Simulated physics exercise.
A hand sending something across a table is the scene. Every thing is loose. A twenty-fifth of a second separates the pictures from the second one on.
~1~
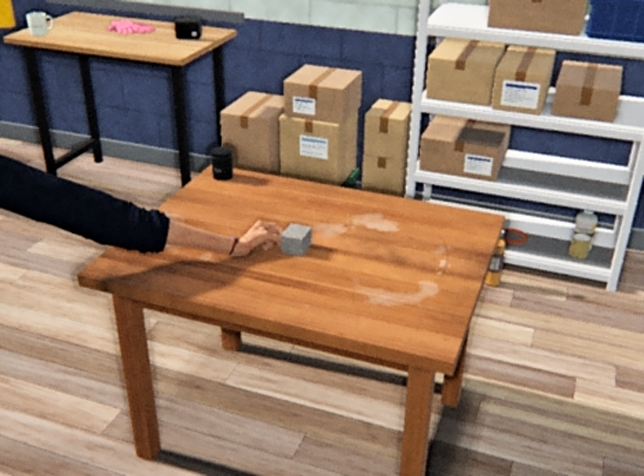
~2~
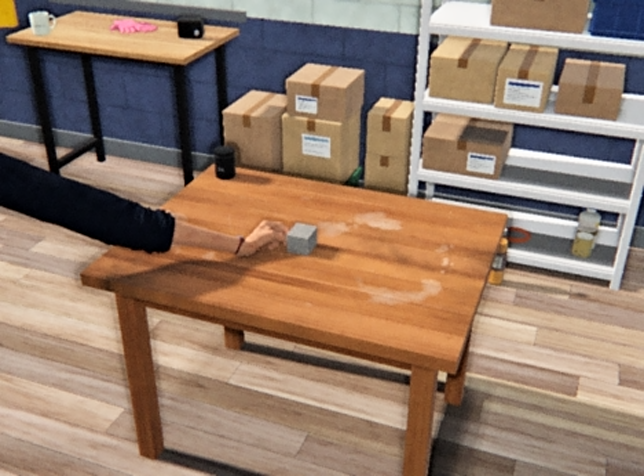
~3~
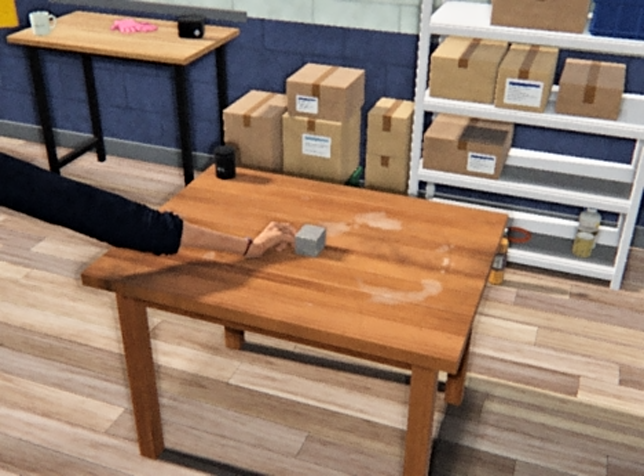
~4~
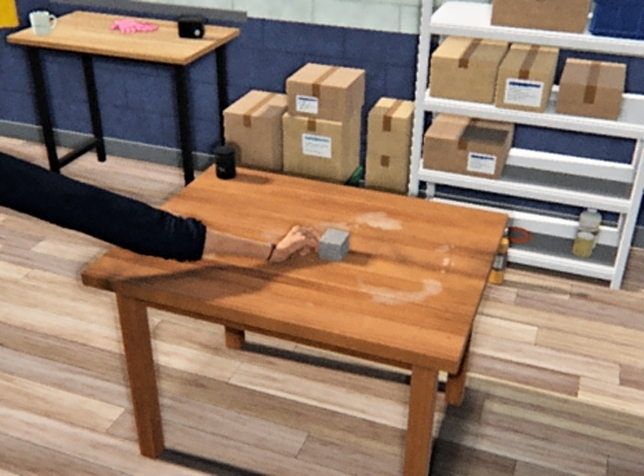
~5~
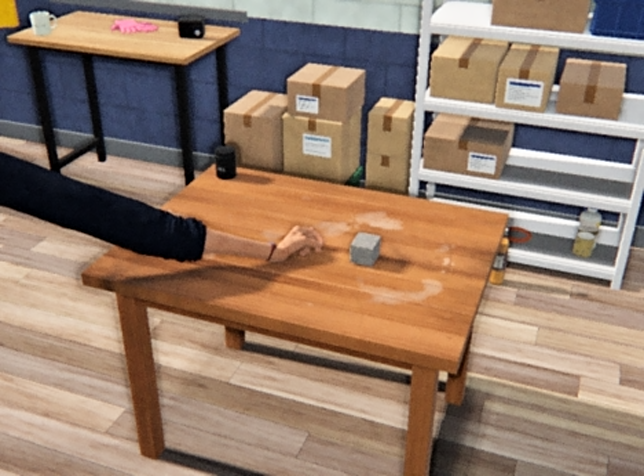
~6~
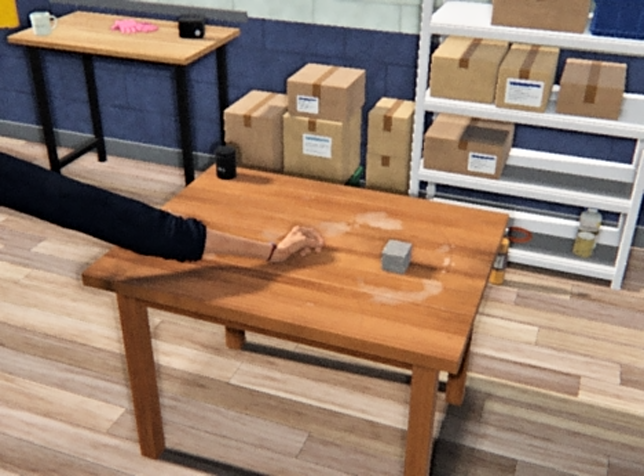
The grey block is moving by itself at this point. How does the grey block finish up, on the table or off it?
It finishes off the table.
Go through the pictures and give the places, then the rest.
The first frame shows under the hand; grey block (297, 240).
The second frame shows under the hand; grey block (302, 239).
The third frame shows under the hand; grey block (311, 241).
The fourth frame shows grey block (334, 245).
The fifth frame shows grey block (366, 249) slid about its own width.
The sixth frame shows grey block (397, 257) slid well along.
Then, 0.30 s after the last picture, grey block now off the table.
Then, 0.50 s after the last picture, things are still on the move.
By the end, off the table, grey block.
